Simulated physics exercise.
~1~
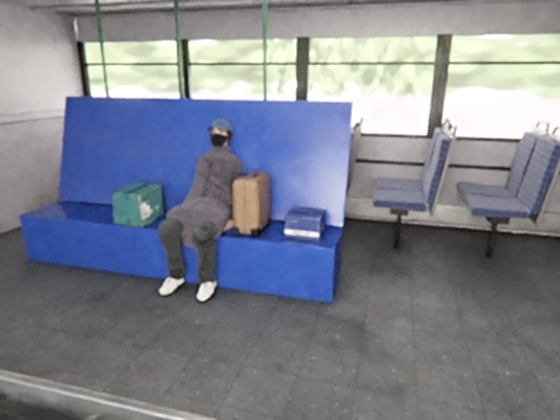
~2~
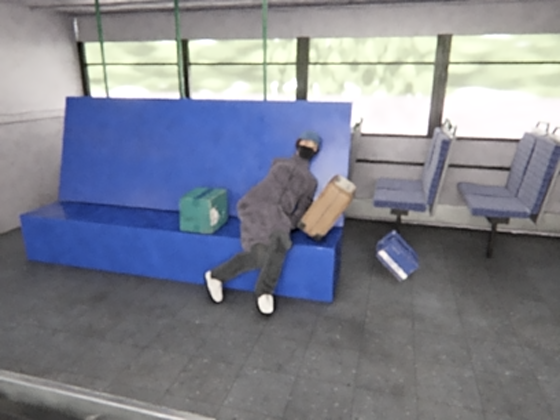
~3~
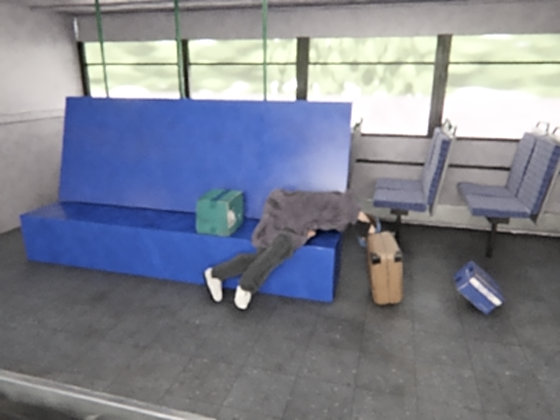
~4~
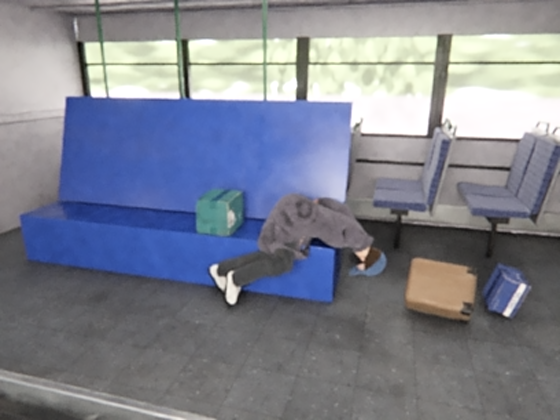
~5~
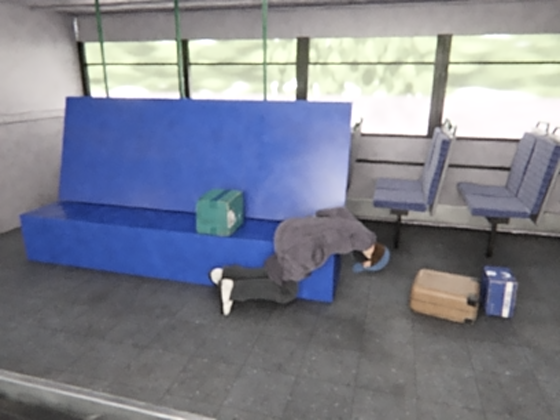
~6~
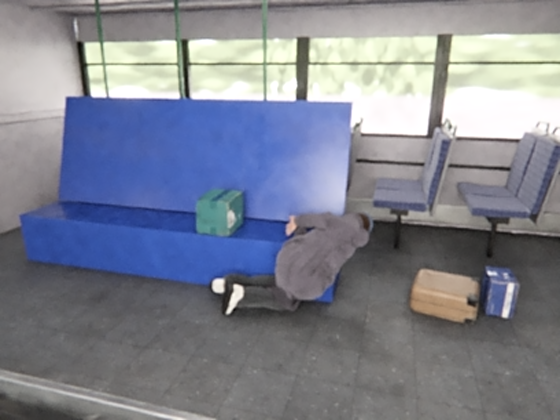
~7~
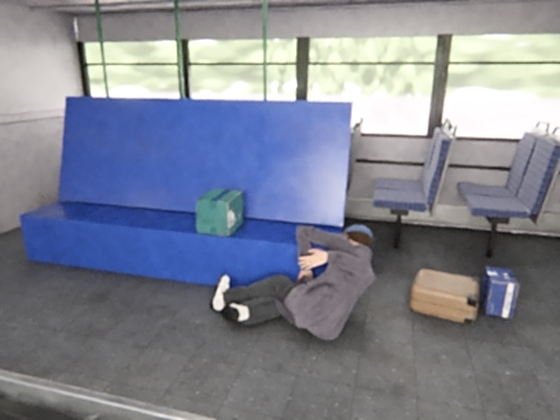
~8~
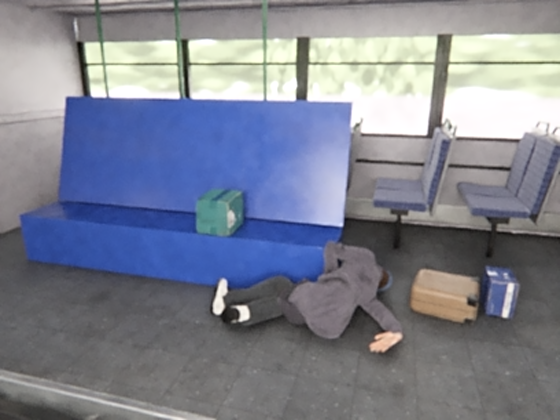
A seated commuter topples right off the blue bench after two tumbling luggage pieces.
